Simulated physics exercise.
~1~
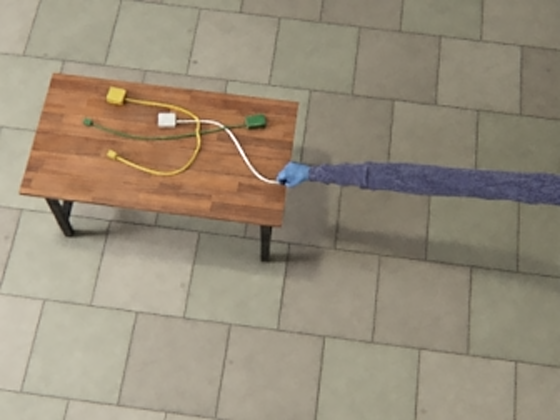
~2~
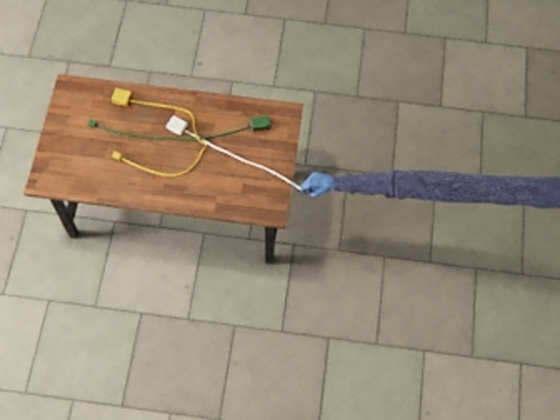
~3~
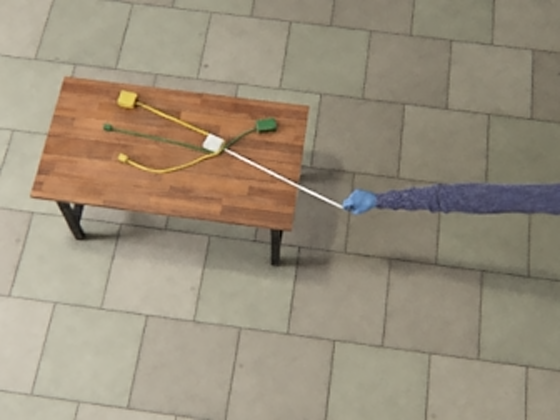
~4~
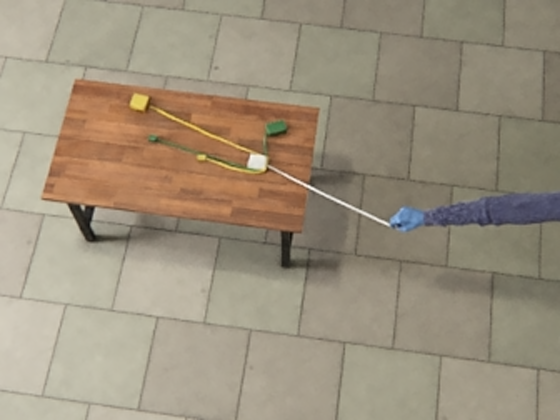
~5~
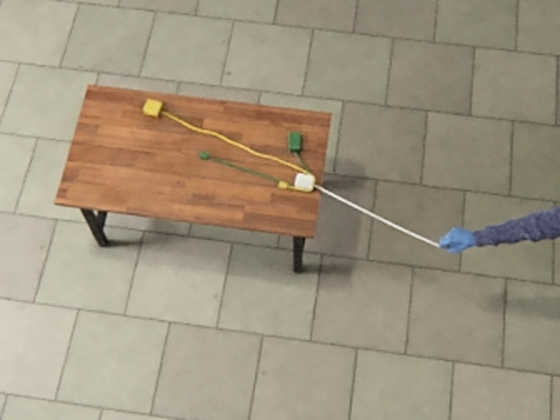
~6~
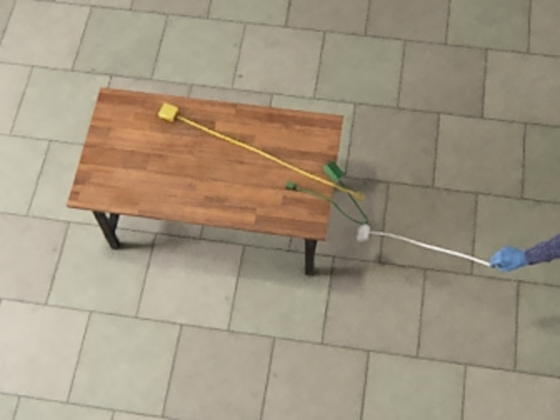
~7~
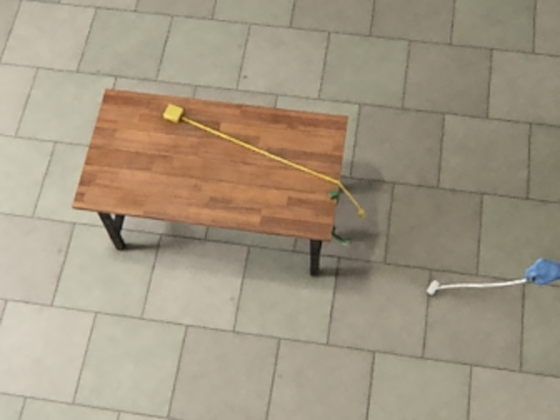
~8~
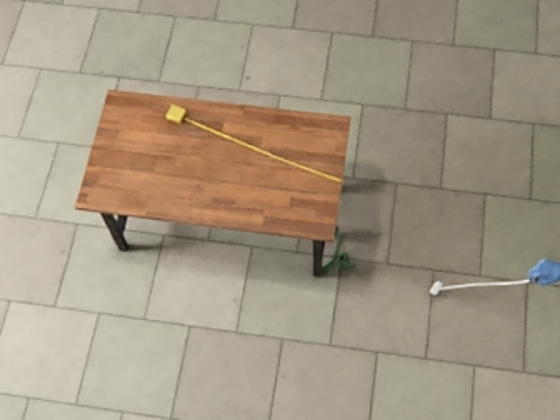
On a floor of grey-green tiles, seen from high above, stands a wooden table with black legs, holding three tangled cables in yellow, green and white. A blue-gloved hand in a purple-blue sleeve reaches in from the right and grips the white lead. It pulls rightwards and slightly towards the near side, and the white charger slides across, dragging the green cable and the small yellow plug along. The white charger drops off the right edge, and the green cable follows it over. Finally the white charger trails from the hand, the green cable lies by the table leg, and the yellow block stays on top, its cord stretched over the edge.
